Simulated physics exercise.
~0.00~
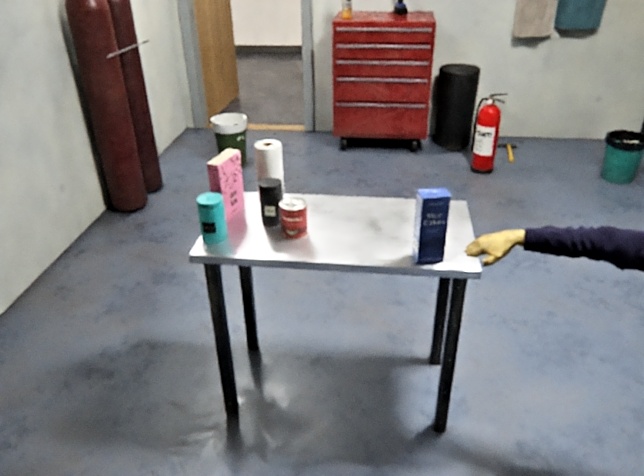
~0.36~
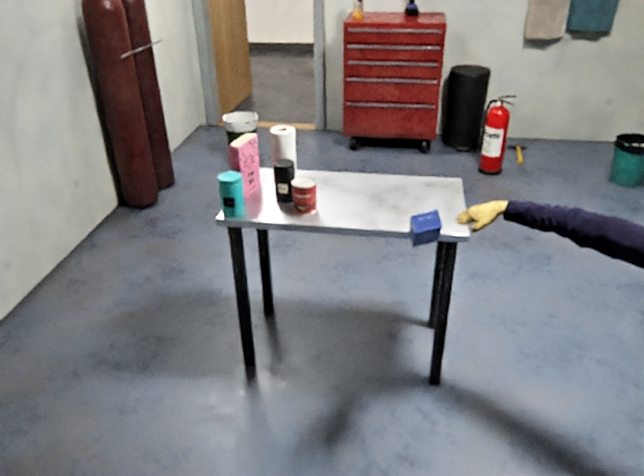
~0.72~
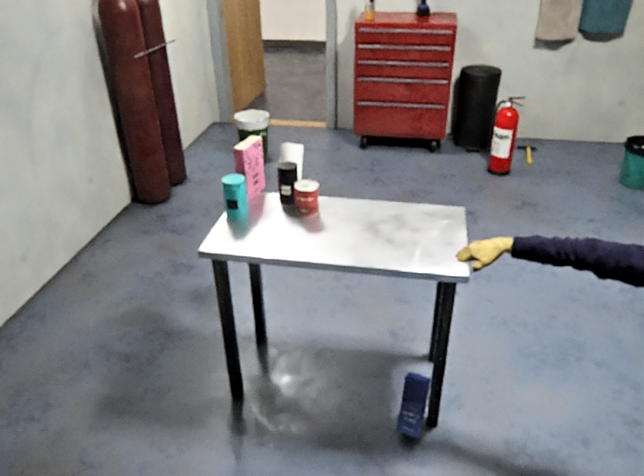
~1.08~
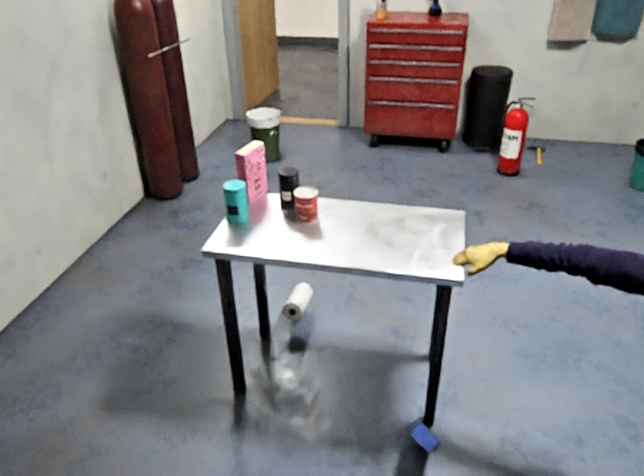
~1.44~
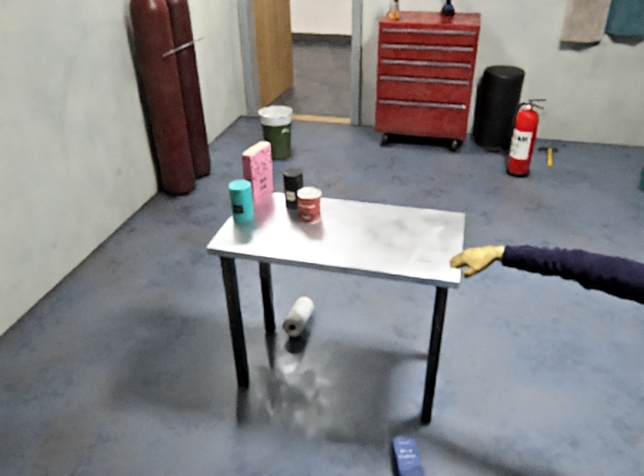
A gloved hand in a dark sleeve holds the right edge of a pale side table in a workshop, seen from slightly above, with a red tool chest and fire extinguisher behind. A turquoise jar, pink book, white roll, black jar and red tin cluster at the left, and a blue carton stands at the right. The table is shoved away, and the carton tips at the front edge. As the table comes back toward us, the carton drops and the roll leans, then falls behind. Both end lying on the floor, while the other four items stay upright on top.
